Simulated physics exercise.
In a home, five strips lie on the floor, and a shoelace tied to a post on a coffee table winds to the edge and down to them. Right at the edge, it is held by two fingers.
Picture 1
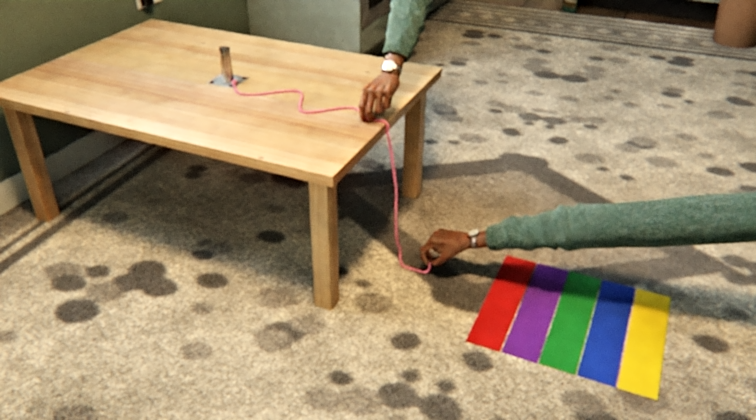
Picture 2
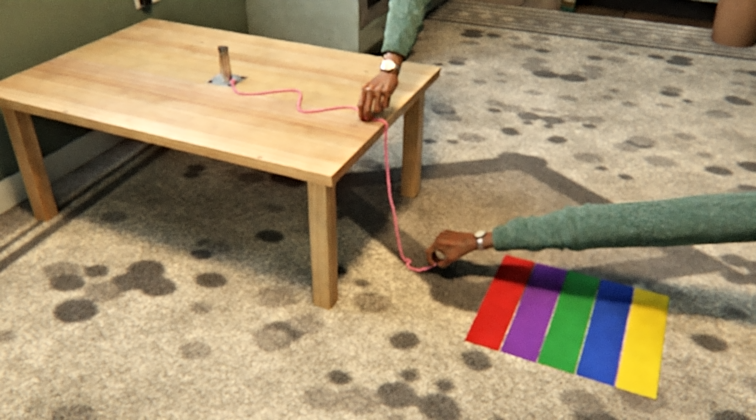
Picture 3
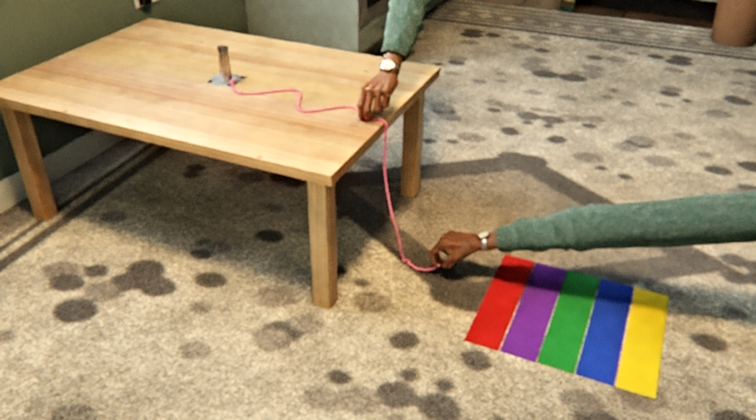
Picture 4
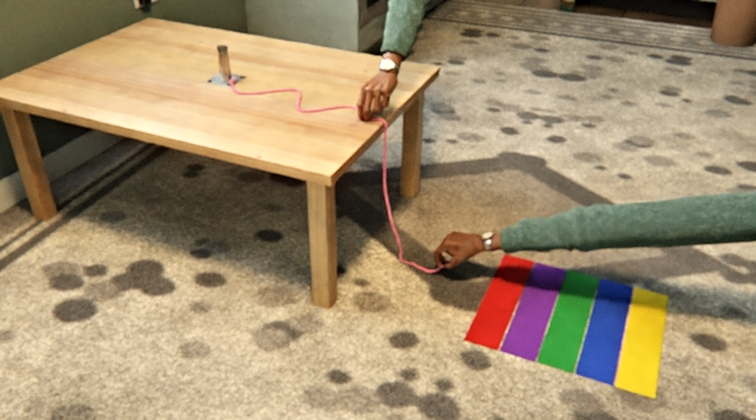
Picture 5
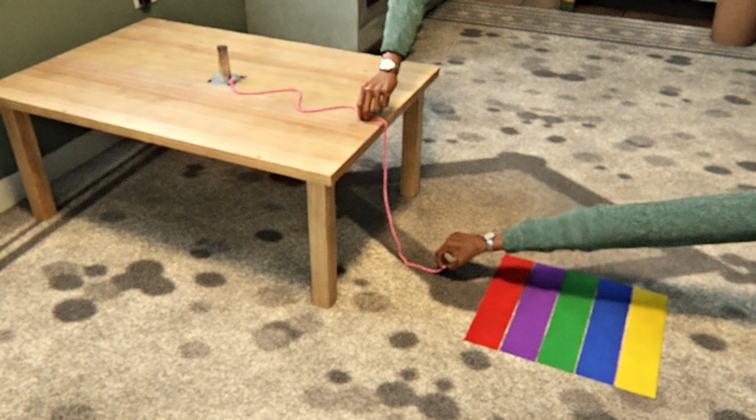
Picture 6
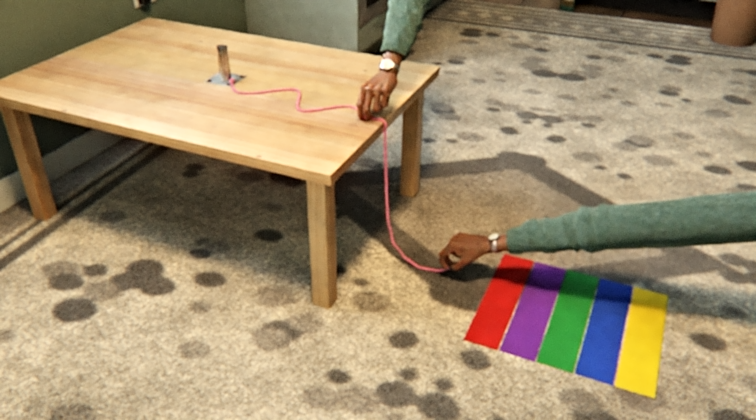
To begin with, one hand pins a pink shoelace at the edge of a wooden coffee table while another holds its lower end near five coloured strips on the floor. The lower hand then shifts slightly right, drawing the end a little closer to the red strip, while the upper hand stays still.
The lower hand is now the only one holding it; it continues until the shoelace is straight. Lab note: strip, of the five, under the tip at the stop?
Blue.
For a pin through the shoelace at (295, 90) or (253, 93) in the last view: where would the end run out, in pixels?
The places are (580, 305) and (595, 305).
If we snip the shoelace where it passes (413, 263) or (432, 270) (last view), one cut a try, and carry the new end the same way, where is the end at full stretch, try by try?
First try: Near (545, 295). Second try: Near (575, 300).
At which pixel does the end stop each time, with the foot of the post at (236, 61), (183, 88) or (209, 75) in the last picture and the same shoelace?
Approximate places, in that order: (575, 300), (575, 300), (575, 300).
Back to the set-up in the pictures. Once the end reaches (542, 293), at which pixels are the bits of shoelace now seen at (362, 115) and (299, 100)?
You'll find one close to (399, 150) and the other close to (332, 102).
Early on, end near (542, 293); over purple.
Midway, end near (583, 304); over green.
At the end of the slack, end near (609, 311); over blue. It gets as far as the blue strip.
